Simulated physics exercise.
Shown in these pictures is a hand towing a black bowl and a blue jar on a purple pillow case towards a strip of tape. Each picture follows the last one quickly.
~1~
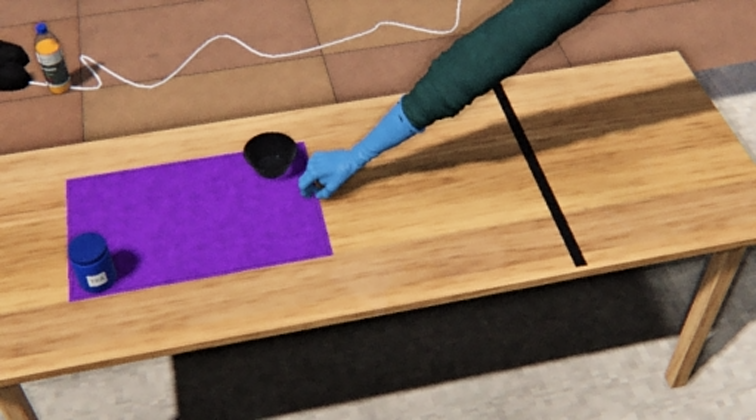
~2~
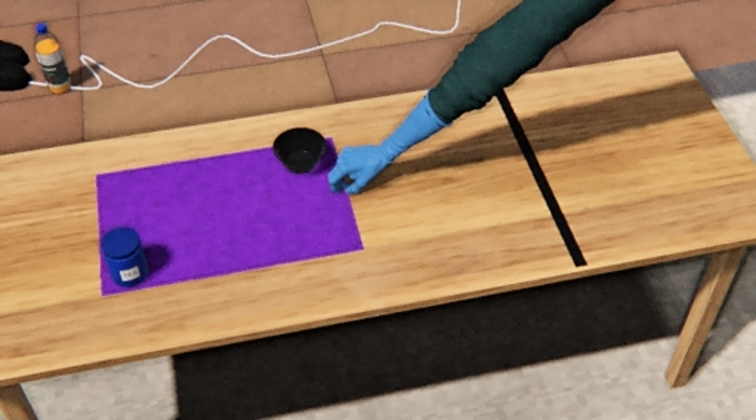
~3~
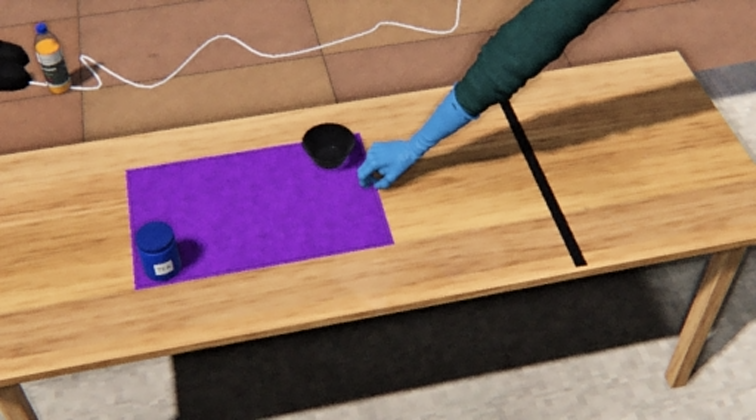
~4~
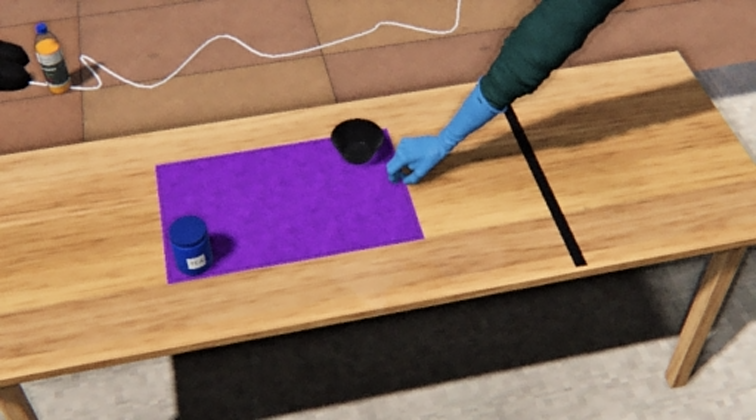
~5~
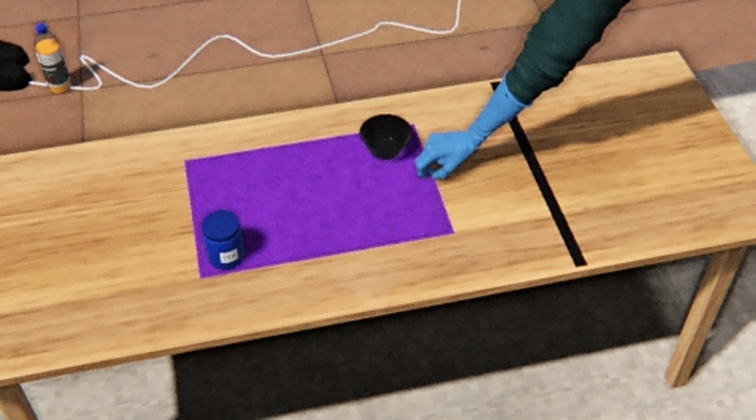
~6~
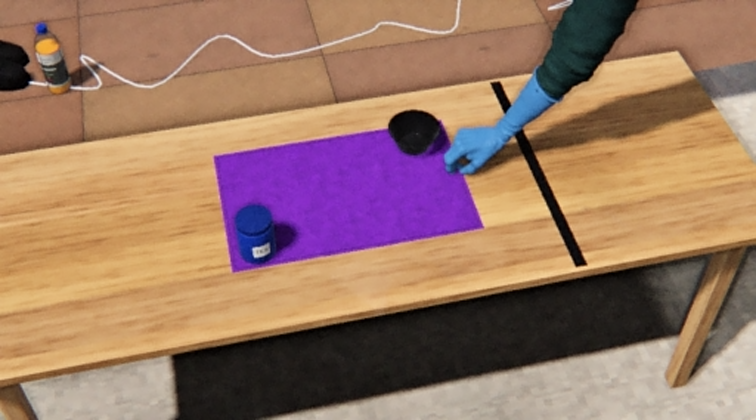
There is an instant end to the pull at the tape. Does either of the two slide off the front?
Black bowl: Yes, it slides off. Blue jar: No, it stays on.
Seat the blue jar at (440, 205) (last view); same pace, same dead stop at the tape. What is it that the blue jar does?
It comes off.
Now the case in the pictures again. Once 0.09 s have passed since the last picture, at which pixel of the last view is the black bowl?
Near (464, 128).
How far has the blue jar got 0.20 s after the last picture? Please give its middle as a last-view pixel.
It should be at about (377, 214).
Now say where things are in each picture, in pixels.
The first picture shows pillow case end (333, 255); black bowl (270, 150); blue jar (87, 247); tape (574, 249).
The second picture shows pillow case end (364, 250), far hem (102, 296); blue jar (120, 241).
The third picture shows pillow case end (394, 244); black bowl (329, 141).
The fourth picture shows pillow case end (424, 239), far hem (168, 285); blue jar (187, 230).
The fifth picture shows pillow case end (455, 234); black bowl (386, 132).
The sixth picture shows pillow case end (484, 228), far hem (232, 273); black bowl (414, 127); blue jar (253, 218); tape (574, 249).
Then, 0.09 s after the last picture, hem short of the tape; black bowl on the cloth near (464, 128); blue jar on the cloth near (313, 225).
Then, 0.20 s after the last picture, hem at the tape; black bowl ahead of the hem near (520, 119); blue jar on the cloth near (377, 214).
At rest, hem at the tape; black bowl ahead of the hem near (609, 106); blue jar on the cloth near (483, 195). The black bowl shoots off the front and the blue jar remains aboard.
